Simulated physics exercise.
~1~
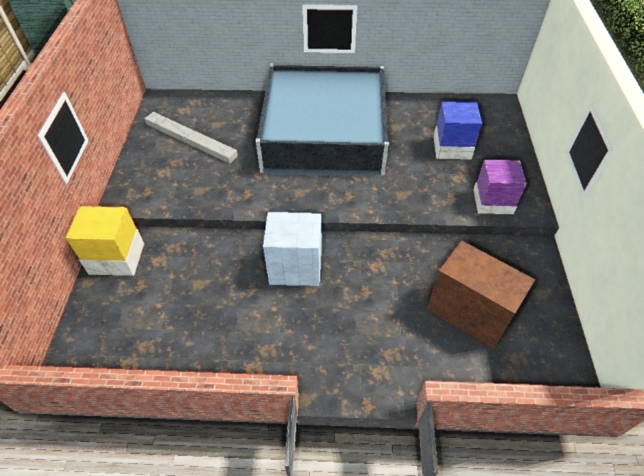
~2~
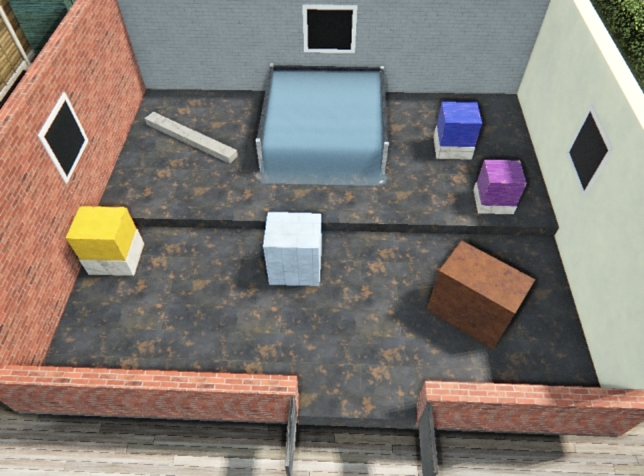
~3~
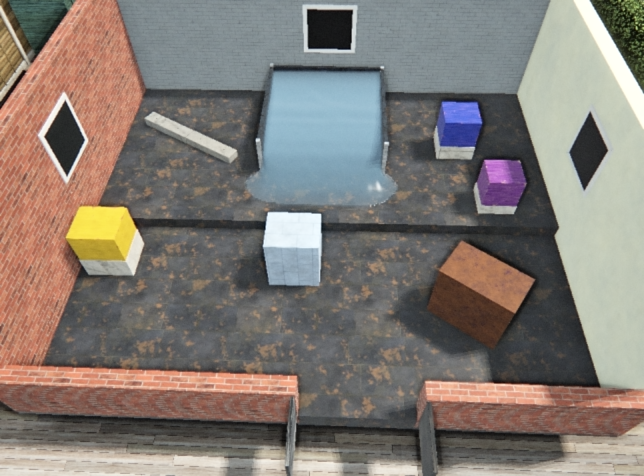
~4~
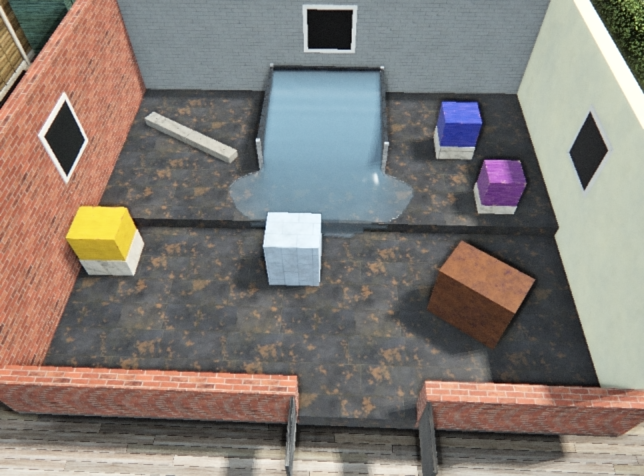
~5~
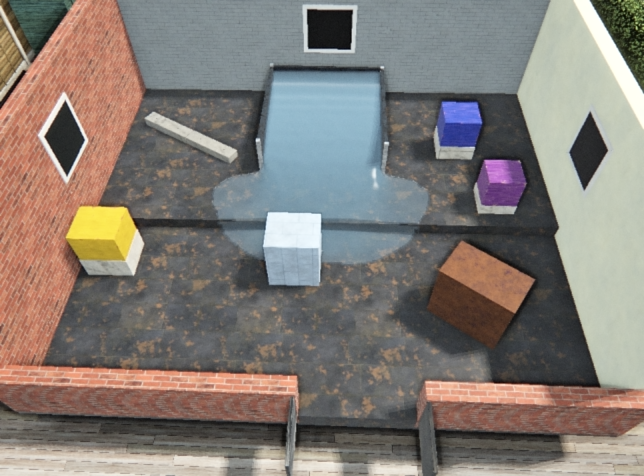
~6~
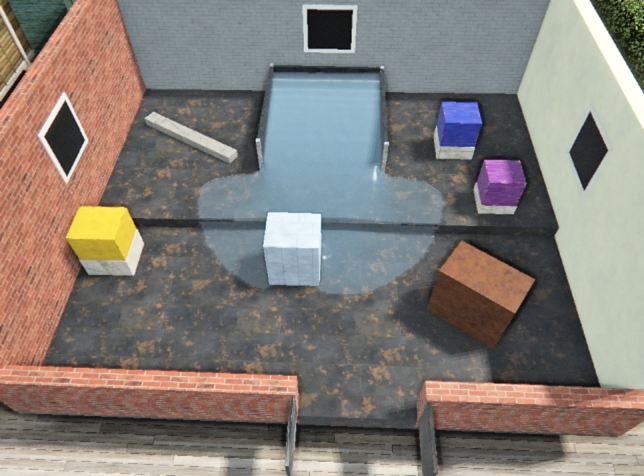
At the start, a full water tank stands still against the grey back wall of a walled yard with coloured blocks. Its front gives way and water pours onto the upper level, fanning out sideways, then runs over the step and spreads around the pale block on the lower level.
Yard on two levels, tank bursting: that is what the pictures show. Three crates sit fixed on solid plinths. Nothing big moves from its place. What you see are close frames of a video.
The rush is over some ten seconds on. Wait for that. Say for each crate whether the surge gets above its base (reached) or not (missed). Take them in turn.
One by one: I expect the yellow crate to stay untouched, I expect the blue crate to stay untouched, I expect the purple crate to stay untouched.
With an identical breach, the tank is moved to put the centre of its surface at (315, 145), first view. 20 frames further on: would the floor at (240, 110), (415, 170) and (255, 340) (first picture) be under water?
Results in order - left untouched, left untouched, swamped.
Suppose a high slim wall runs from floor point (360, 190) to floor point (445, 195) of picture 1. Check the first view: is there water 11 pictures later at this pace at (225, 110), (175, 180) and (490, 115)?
One by one: Spared, spared, spared.
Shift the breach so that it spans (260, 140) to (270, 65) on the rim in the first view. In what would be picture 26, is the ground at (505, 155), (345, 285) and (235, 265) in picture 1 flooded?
In order: Spared, spared, swamped.
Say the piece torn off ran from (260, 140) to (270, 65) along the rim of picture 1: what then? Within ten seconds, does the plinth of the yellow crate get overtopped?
Result: Yellow crate is swamped.
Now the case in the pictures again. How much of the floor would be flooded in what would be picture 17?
That works out to some 45 in a hundred.
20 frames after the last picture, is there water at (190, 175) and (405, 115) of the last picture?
Clear, then clear.
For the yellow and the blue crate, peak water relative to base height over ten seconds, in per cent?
70 %, then 0 %.
A moment on, water covers 35 % of the floor; the yellow crate not reached, the blue crate not reached, the purple crate water round its plinth.
Next, water covers 45 % of the floor; the yellow crate water round its plinth, the blue crate not reached, the purple crate water round its plinth.
Then, water covers 55 % of the floor; the yellow crate water round its plinth, the blue crate not reached, the purple crate water round its plinth.
Later, water covers 55 % of the floor; the yellow crate water round its plinth, the blue crate not reached, the purple crate water round its plinth.
In the end, water covers 55 % of the floor; the yellow crate stayed above the water, the blue crate stayed above the water, the purple crate stayed above the water.
